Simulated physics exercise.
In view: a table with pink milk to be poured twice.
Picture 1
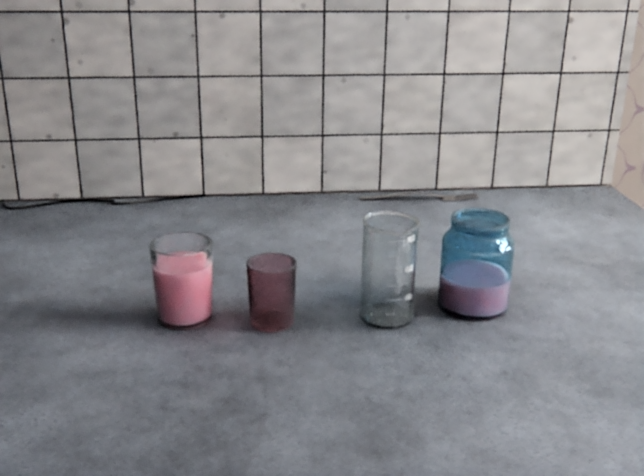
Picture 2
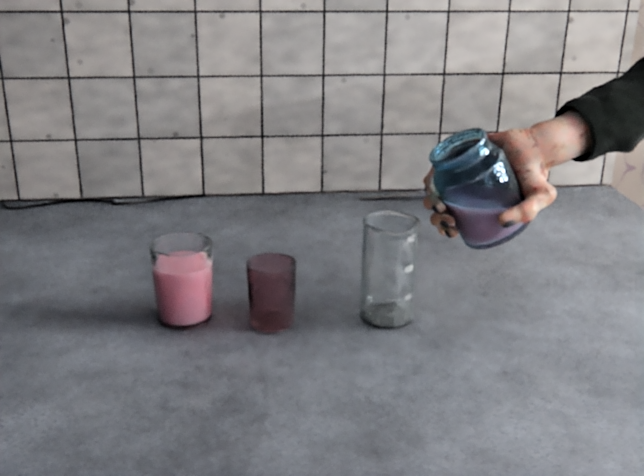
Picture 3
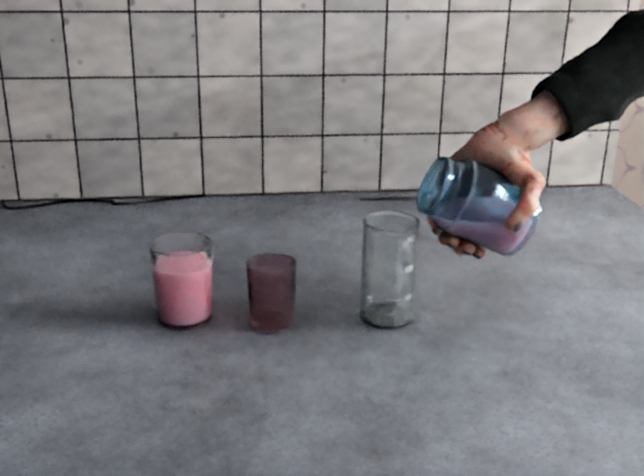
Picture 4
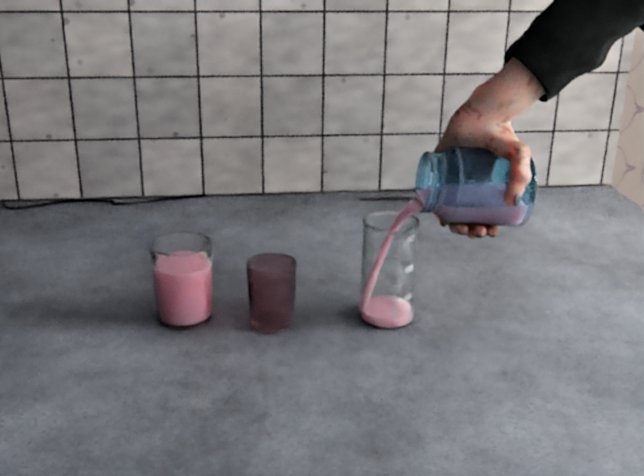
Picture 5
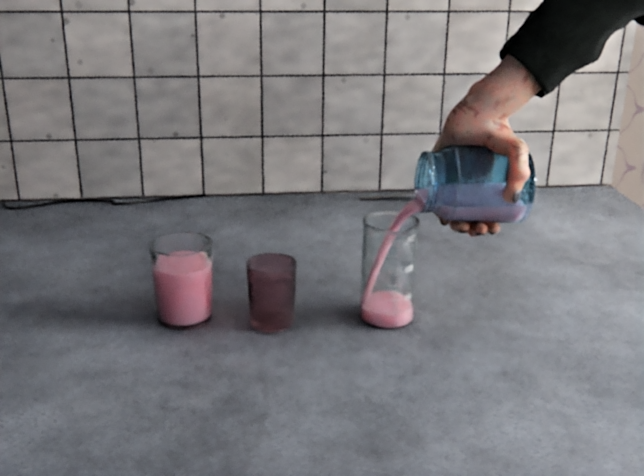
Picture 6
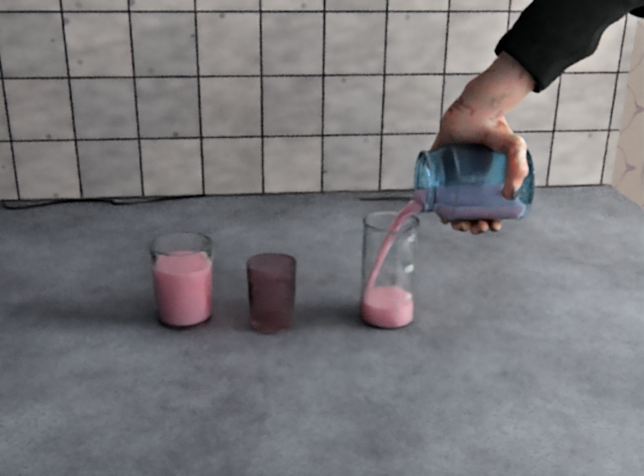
At the start, a glass and a blue jar hold pink milk on a grey table, with a small glass and a clear beaker standing empty between them. A hand lifts the jar from the right and tilts it beside the beaker, then pours a pink stream in, and the level slowly rises.
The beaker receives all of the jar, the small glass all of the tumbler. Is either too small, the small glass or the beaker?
The small glass runs over; the beaker takes it all.
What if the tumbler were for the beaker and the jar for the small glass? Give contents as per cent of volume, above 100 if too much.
About 60 and 140 per cent.
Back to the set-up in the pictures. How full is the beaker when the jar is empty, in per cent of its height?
Some 55 per cent.
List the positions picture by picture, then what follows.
Both stand on the top; jar (477, 260) about a third full; tumbler (183, 278) about three quarters full; beaker (389, 268) empty; small glass (272, 290) empty, in the first frame.
The hand lifts the jar; jar (477, 185) tipped 30° with all of its load; beaker (389, 268) empty, in the second frame.
The jar is brought over; jar (473, 203) tipped 65° with all of its load; beaker (389, 268) empty, in the third frame.
A stream runs into the beaker; jar (470, 185) tipped 85° with nearly all of its load; beaker nearly empty, surface at (387, 307), in the fourth frame.
A stream runs into the beaker; jar (470, 184) tipped 85° with about three quarters of its load; small glass (272, 290) empty, in the fifth frame.
A stream runs into the beaker; jar (468, 182) tipped 90° with about two thirds of its load; tumbler about three quarters full, surface at (182, 263); beaker about a quarter full, surface at (388, 298); small glass (272, 290) empty, in the sixth frame.
Soon after, the beaker is about a third full.
Later, the beaker is about half full.
In the end, the small glass is full to the brim and has run over; the beaker is about half full.
